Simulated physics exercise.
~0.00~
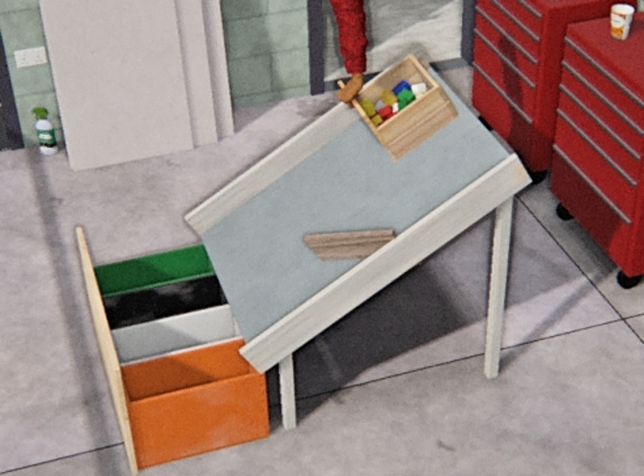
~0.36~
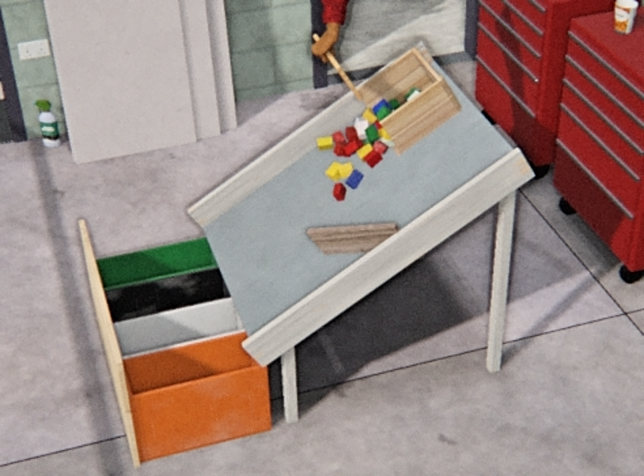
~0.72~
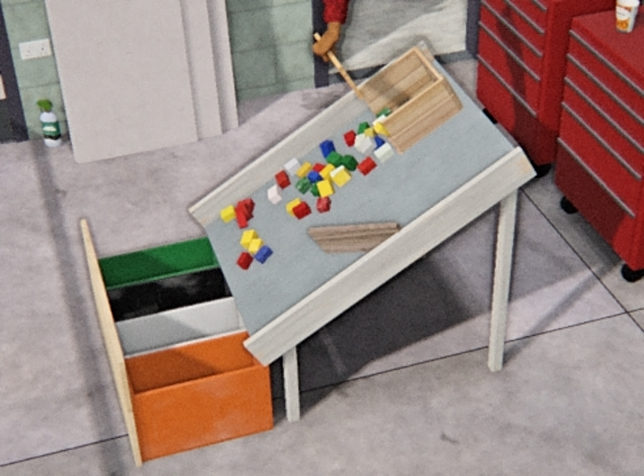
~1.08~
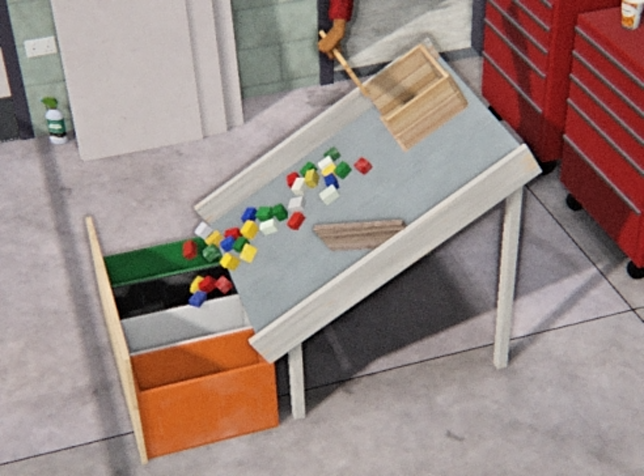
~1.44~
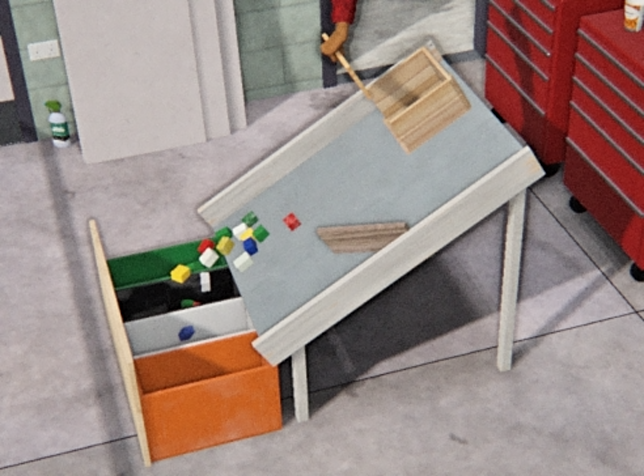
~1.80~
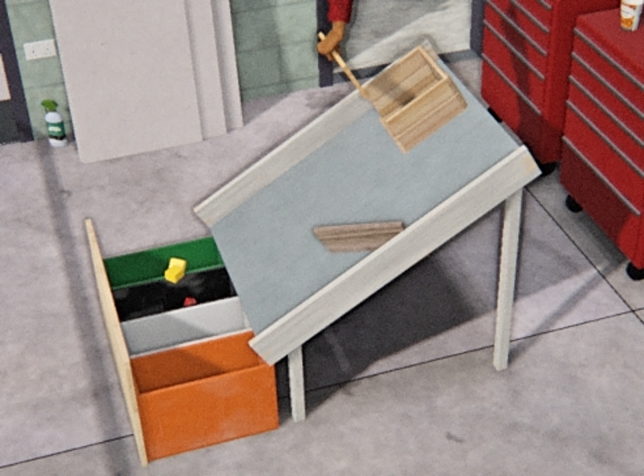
Colourful toy bricks tumble from a wooden pen down a sloped table, mostly into the black and green bins.
